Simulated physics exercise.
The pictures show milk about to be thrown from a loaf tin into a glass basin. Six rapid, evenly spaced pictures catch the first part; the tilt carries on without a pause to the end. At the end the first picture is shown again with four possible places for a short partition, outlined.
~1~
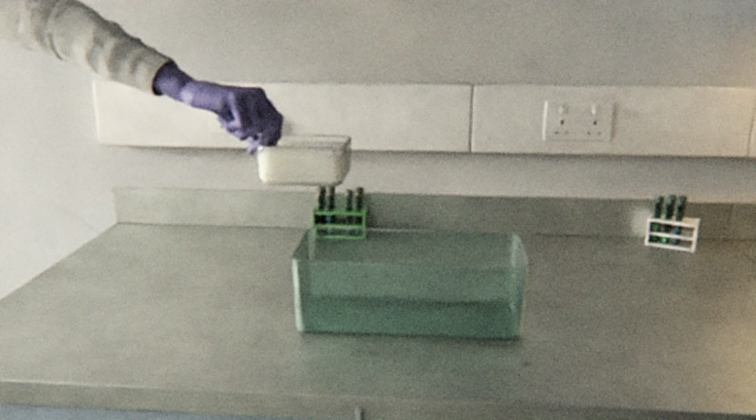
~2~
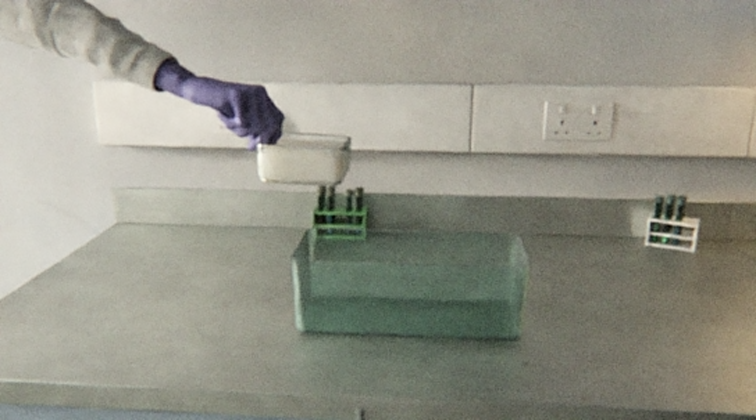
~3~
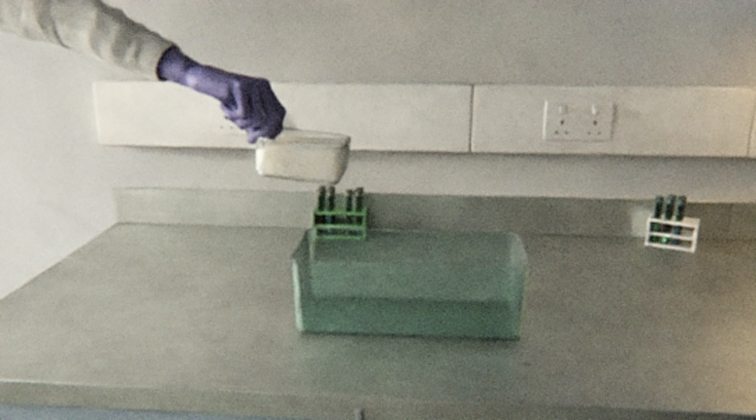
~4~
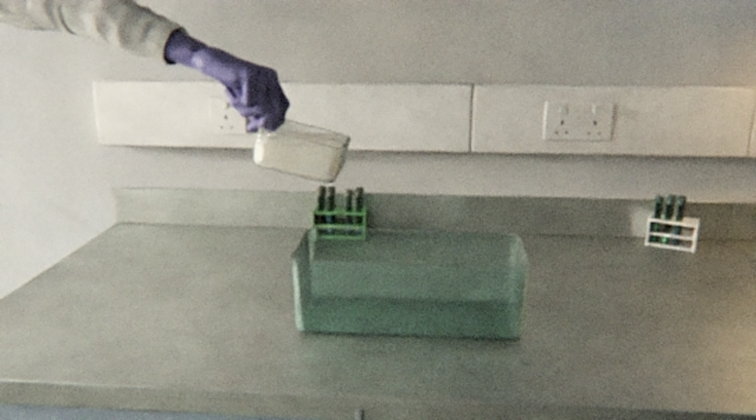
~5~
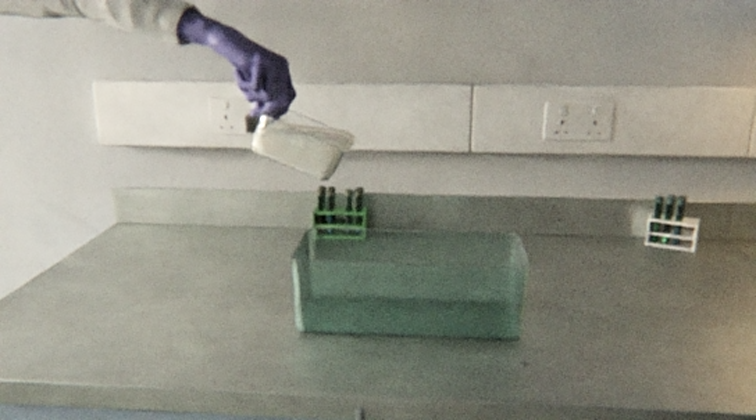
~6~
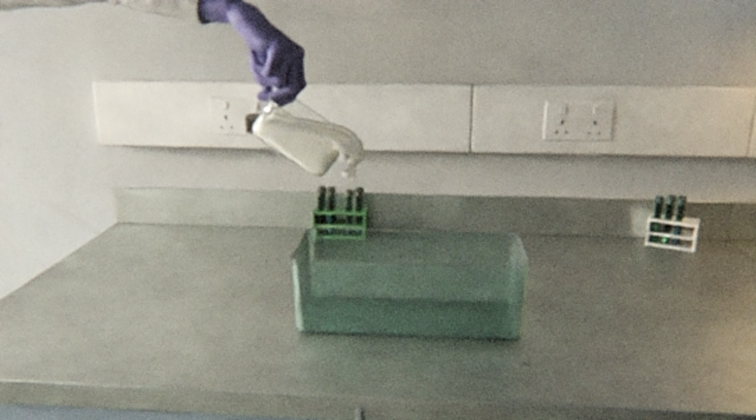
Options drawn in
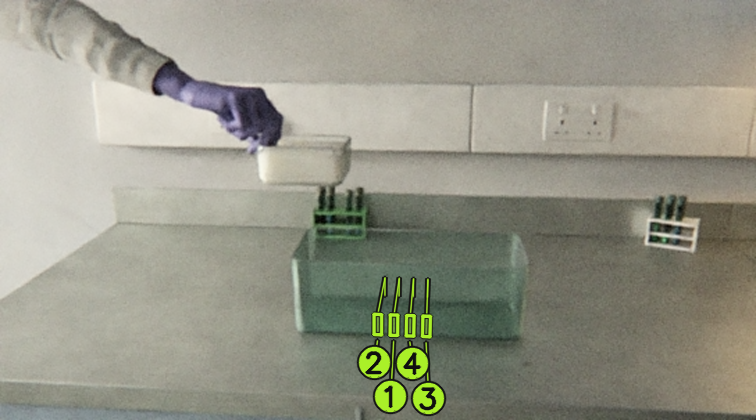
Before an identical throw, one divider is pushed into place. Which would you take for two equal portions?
Take 3.
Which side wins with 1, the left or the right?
More ends on the right.
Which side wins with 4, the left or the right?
The right one.
In lime, 1 at (393, 341); 2 at (377, 340); 3 at (426, 342); 4 at (409, 341).
Choosing 1, about 19 % ends left of the wall and 78 % right of it; 3 % is lost outside.
Choosing 2, about 11 % ends left of the wall and 87 % right of it.
Choosing 3, about 48 % ends left of the wall and 50 % right of it.
Choosing 4, about 31 % ends left of the wall and 66 % right of it; 3 % is lost outside.
